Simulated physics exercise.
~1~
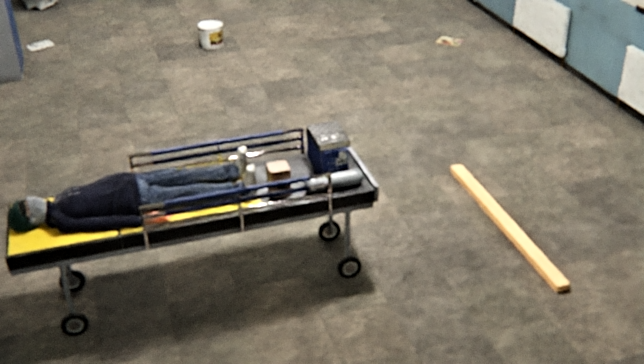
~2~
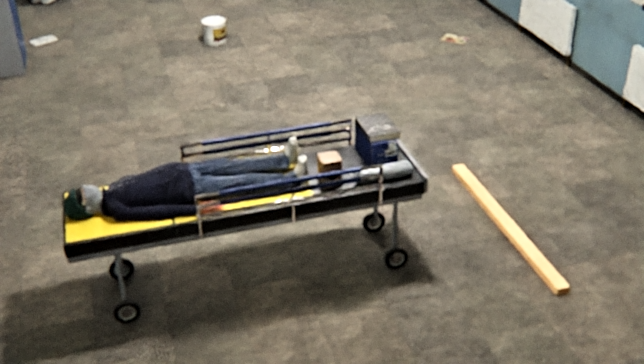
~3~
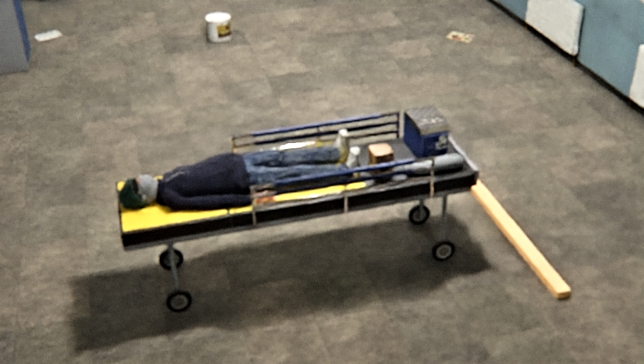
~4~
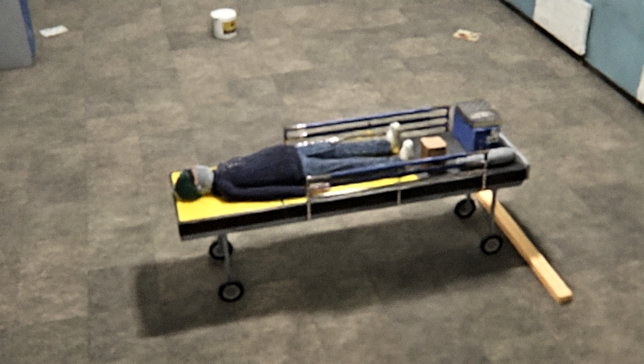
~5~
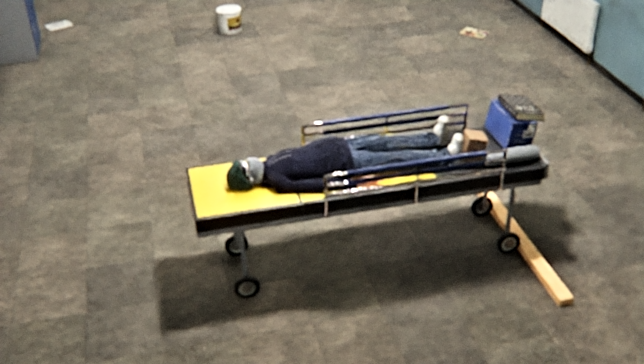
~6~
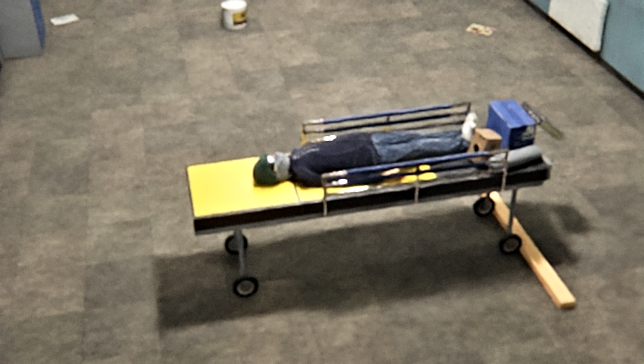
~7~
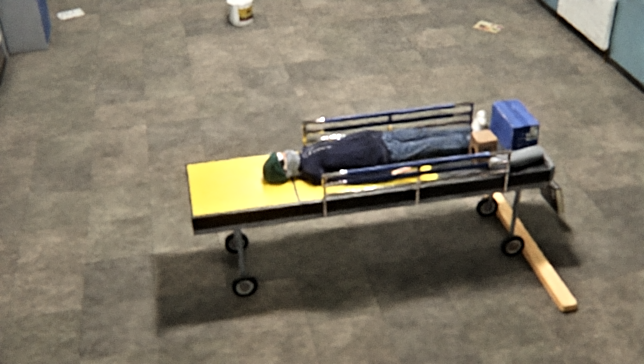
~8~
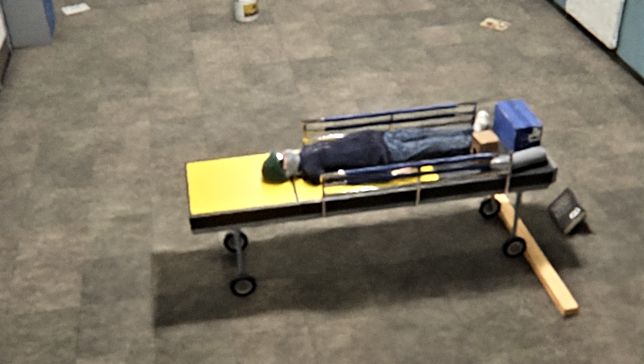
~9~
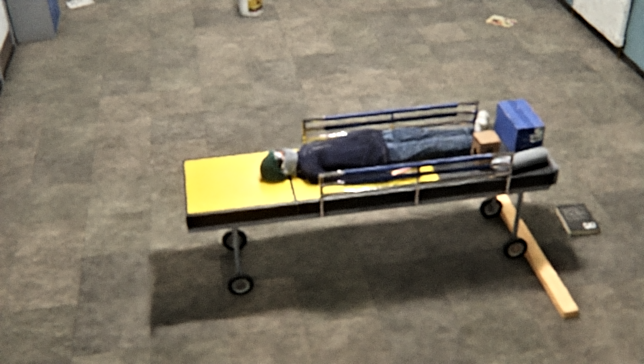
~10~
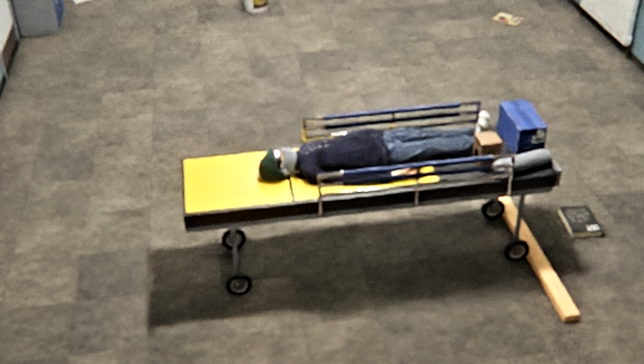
A trolley carrying a person rolls right, stops at a wooden bar, and a black folder slides off onto the floor.
